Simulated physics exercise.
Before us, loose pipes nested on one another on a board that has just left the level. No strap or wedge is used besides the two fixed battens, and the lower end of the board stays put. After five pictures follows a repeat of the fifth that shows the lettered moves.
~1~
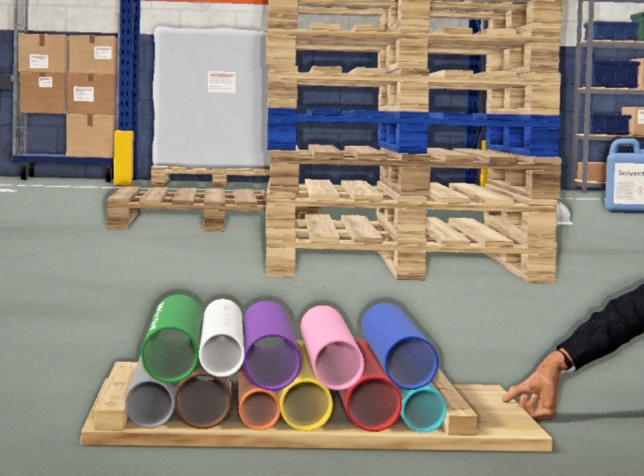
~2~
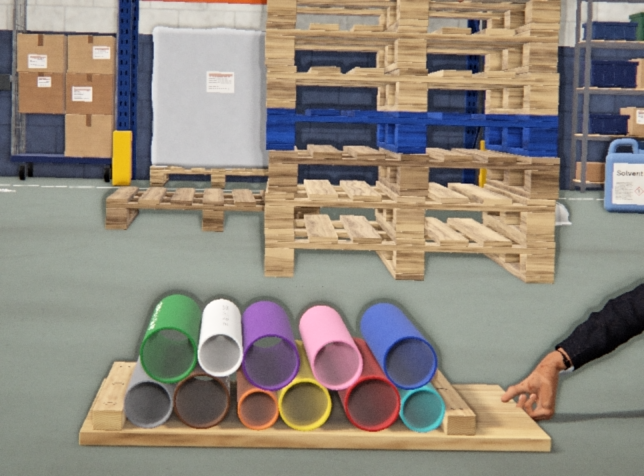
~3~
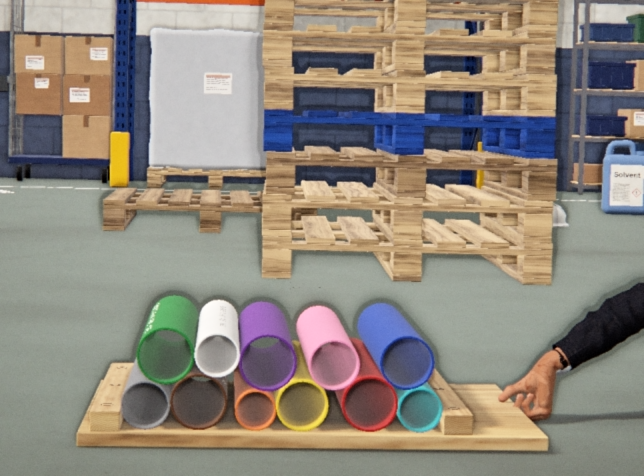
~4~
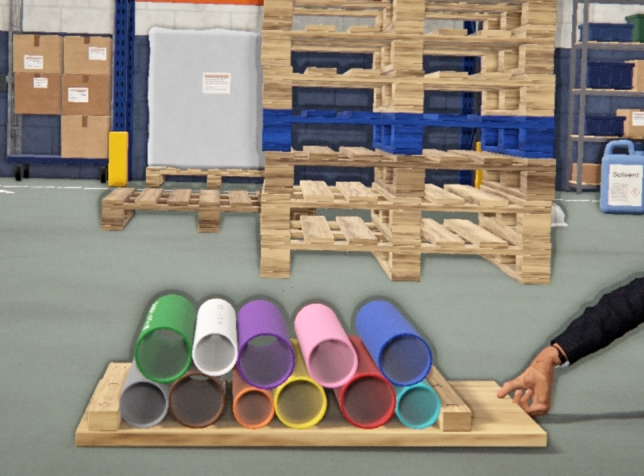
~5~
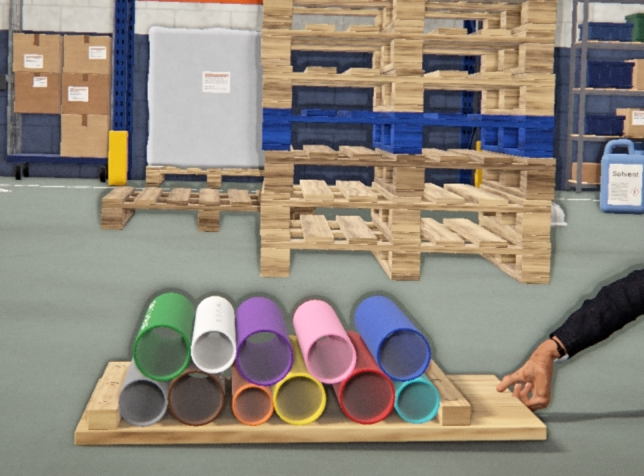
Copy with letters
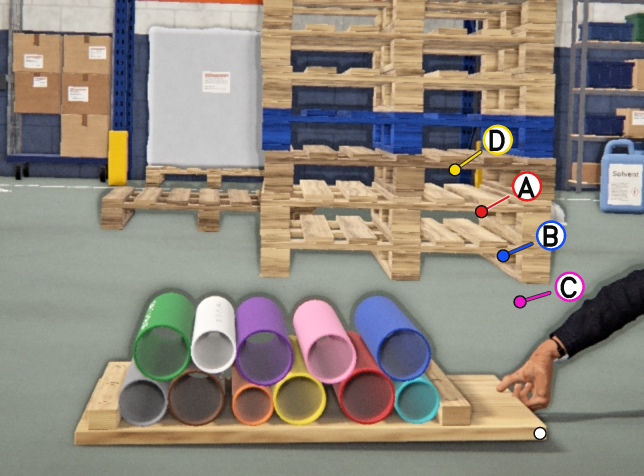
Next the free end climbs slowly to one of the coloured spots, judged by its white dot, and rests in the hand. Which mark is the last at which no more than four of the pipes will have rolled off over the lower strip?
Lift it to D and no more.
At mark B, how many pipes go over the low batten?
At B the number is two.
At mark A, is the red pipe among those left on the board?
Yes.
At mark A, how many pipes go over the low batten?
At A the number is two.
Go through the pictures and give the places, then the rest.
In the first picture, purple pipe (272, 362); white pipe (222, 354).
In the second picture, white pipe (220, 354); green pipe (169, 355).
In the third picture, board (307, 403); red pipe (370, 404); orange pipe (255, 410).
In the fourth picture, board (306, 401); grey pipe (144, 404); brown pipe (197, 400).
In the fifth picture, board (305, 398); grey pipe (143, 402); brown pipe (196, 398).
On the copy, A at (482, 212); B at (503, 256); C at (520, 302); D at (455, 170); the white dot at (540, 434).
On D. First, board at 20°.
Then, board at 37°.
Finally, board at 37°, two over the low batten (white, green).
By contrast, A two over the low batten (white, green); B two over the low batten (white, green); C two over the low batten (white, green).
